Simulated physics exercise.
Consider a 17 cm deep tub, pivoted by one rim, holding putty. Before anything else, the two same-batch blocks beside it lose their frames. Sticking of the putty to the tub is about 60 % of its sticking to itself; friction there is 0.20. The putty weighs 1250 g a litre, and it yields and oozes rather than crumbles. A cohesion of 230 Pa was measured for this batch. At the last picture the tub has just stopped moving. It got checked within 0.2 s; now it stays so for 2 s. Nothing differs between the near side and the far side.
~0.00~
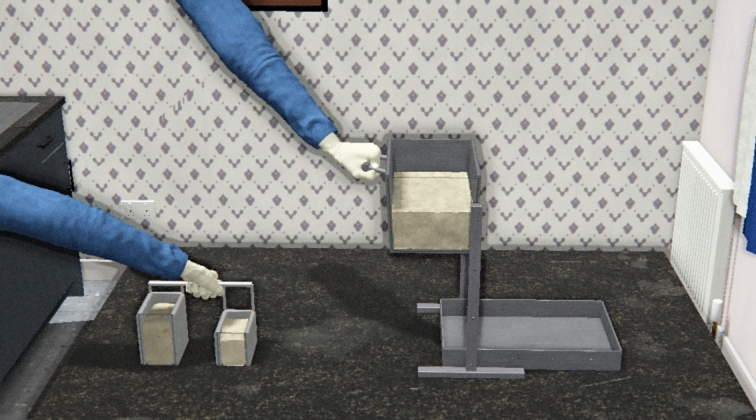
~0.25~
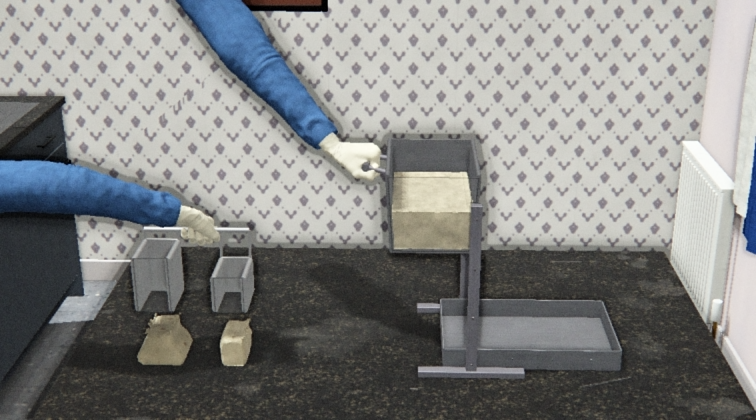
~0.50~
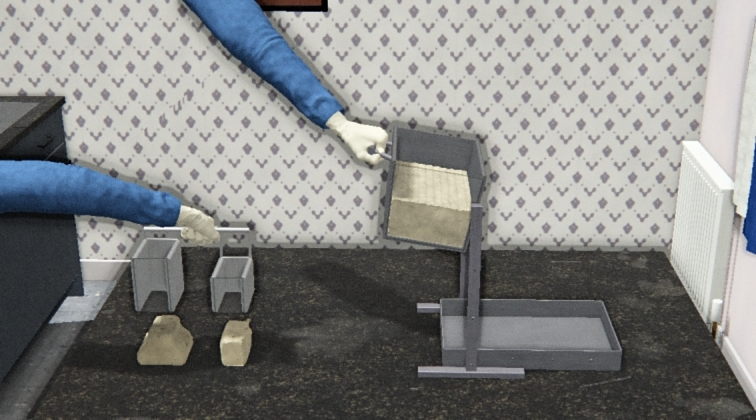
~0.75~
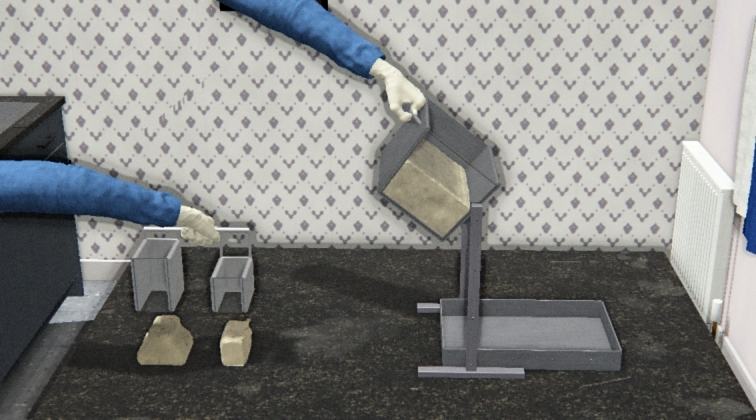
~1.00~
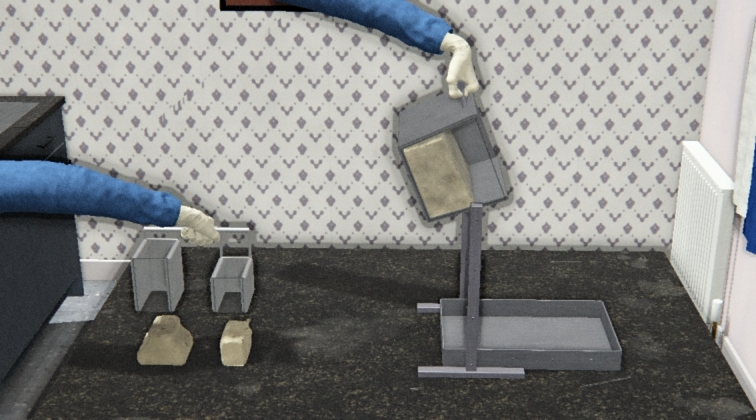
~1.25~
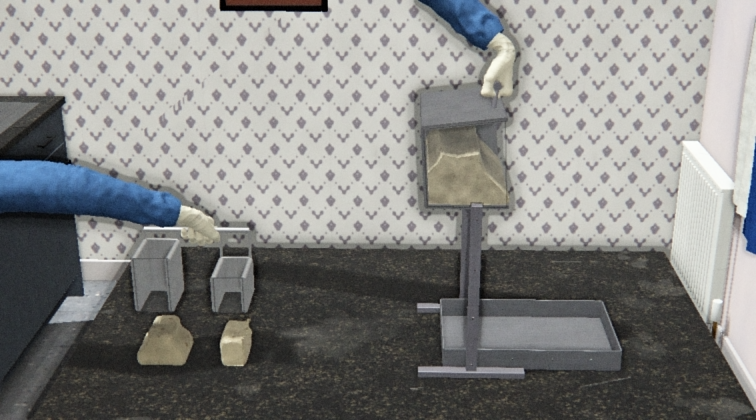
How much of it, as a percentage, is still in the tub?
Near 70 percent is still in the tub.
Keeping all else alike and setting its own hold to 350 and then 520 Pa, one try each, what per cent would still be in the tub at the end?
In that order: 100 %, 100 %.
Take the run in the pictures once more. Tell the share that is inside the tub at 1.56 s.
Close to 75 in a hundred.
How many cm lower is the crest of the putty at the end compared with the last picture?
4 cm.
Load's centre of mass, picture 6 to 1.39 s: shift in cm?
Something like 3 cm, I'd say.
By 1.39 s, the tub is at 87 degrees and holds 91 %.
By 1.56 s, the tub is at 87 degrees and holds 76 %.
By 1.73 s, the tub is at 87 degrees and holds 70 %.
By 1.90 s, the tub is at 87 degrees and holds 70 %.
By 3.25 s, at the end, the tub is at 87 degrees and holds 70 %.
